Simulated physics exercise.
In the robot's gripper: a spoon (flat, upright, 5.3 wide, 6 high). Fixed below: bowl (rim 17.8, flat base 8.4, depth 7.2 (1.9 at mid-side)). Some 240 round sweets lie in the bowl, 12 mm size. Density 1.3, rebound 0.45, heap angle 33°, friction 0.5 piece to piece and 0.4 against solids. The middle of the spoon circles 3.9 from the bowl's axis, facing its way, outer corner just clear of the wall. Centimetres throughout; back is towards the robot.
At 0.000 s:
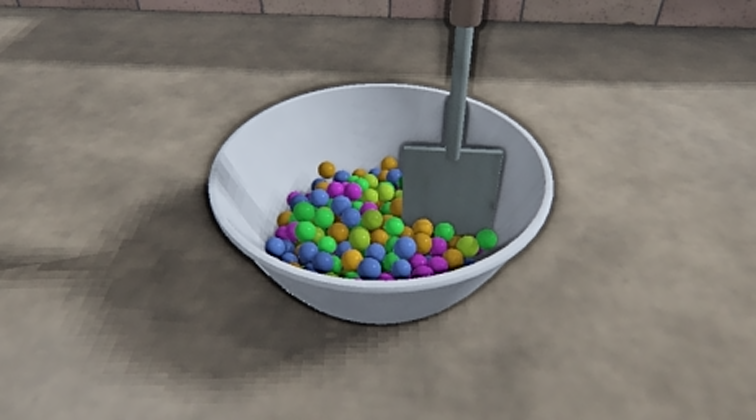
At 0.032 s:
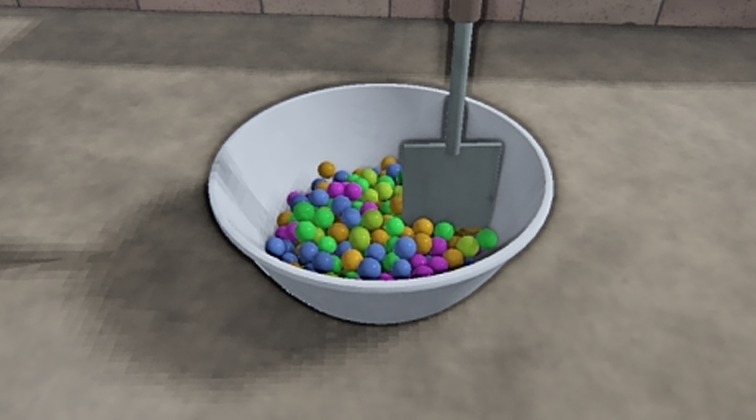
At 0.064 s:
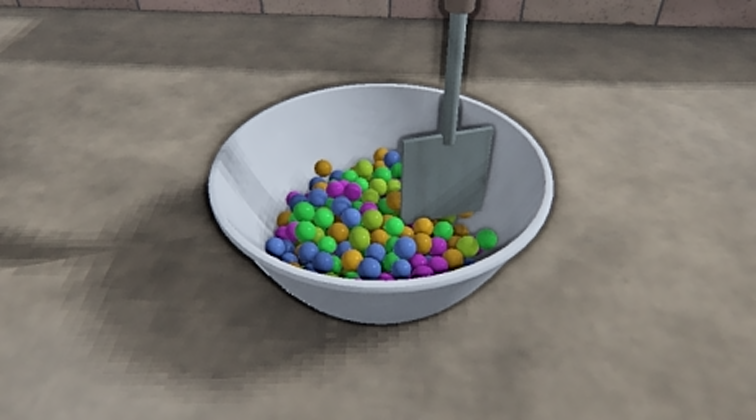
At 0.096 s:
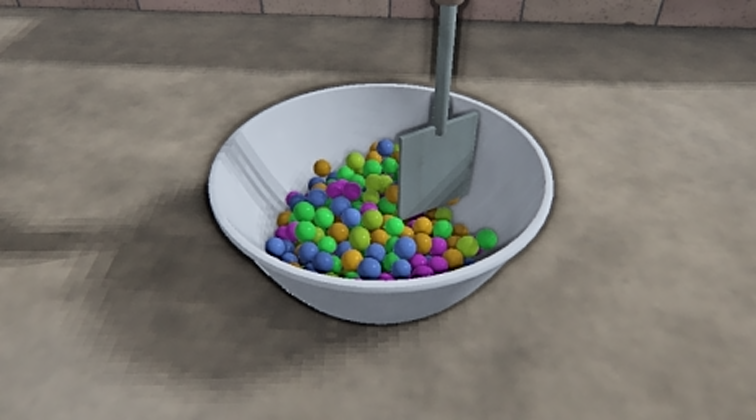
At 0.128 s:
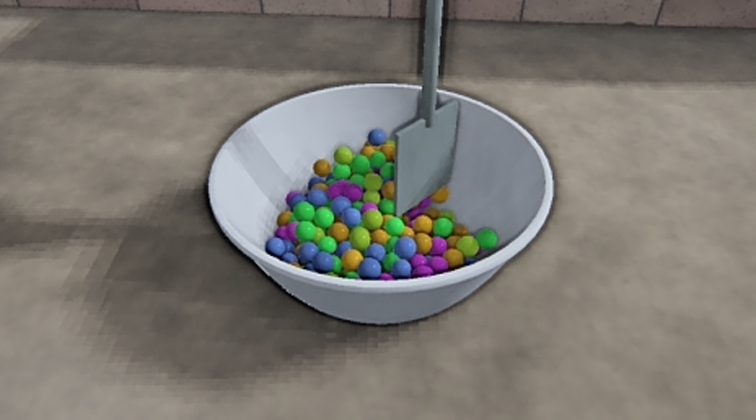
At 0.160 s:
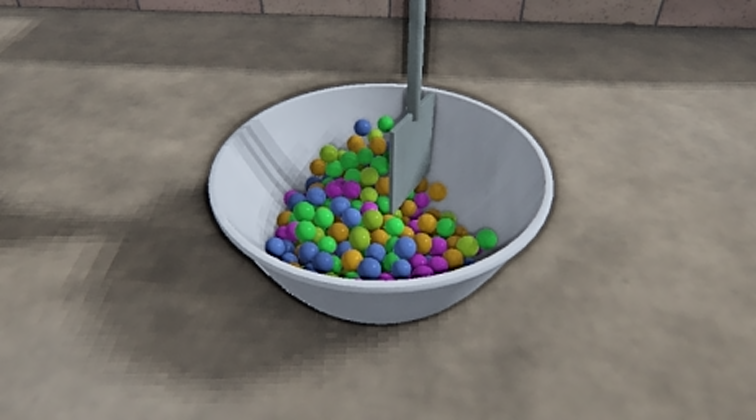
In a white bowl on a mottled grey floor, a flat grey spoon turning edge-on and pushing colourful round sweets up the far side.
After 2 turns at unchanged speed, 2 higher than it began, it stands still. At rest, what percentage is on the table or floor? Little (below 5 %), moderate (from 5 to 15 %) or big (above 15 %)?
Answer: Little; below 5 % of the round sweets finish on the table or floor.
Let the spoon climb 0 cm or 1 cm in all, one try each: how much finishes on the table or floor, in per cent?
About 5 and 0 per cent.
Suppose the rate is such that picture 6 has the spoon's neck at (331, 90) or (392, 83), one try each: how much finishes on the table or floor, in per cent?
Some 20 and 5 per cent.
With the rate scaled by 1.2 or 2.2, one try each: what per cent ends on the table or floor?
About 0 and 25 per cent.
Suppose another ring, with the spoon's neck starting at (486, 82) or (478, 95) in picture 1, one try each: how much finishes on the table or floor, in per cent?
Some 0 and 0 per cent.
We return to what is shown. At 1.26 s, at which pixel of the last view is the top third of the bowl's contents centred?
Near (342, 227).
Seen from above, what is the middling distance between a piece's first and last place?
Roughly 4 cm.
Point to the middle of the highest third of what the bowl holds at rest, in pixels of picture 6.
Near (368, 228).
After 0.71 s, 324° round, highest piece 8 above the table; 241 in the bowl, 1 on the table or floor.
After 1.26 s, 222° round, highest piece 7 above the table; 241 in the bowl, 1 on the table or floor.
After 1.74 s, 0° round, highest piece 5 above the table; 241 in the bowl, 1 on the table or floor.
After 2.44 s, 0° round, highest piece 5 above the table; 241 in the bowl, 1 on the table or floor.
In the end, 241 in the bowl, 1 on the table or floor. That is 0 % on the table or floor.
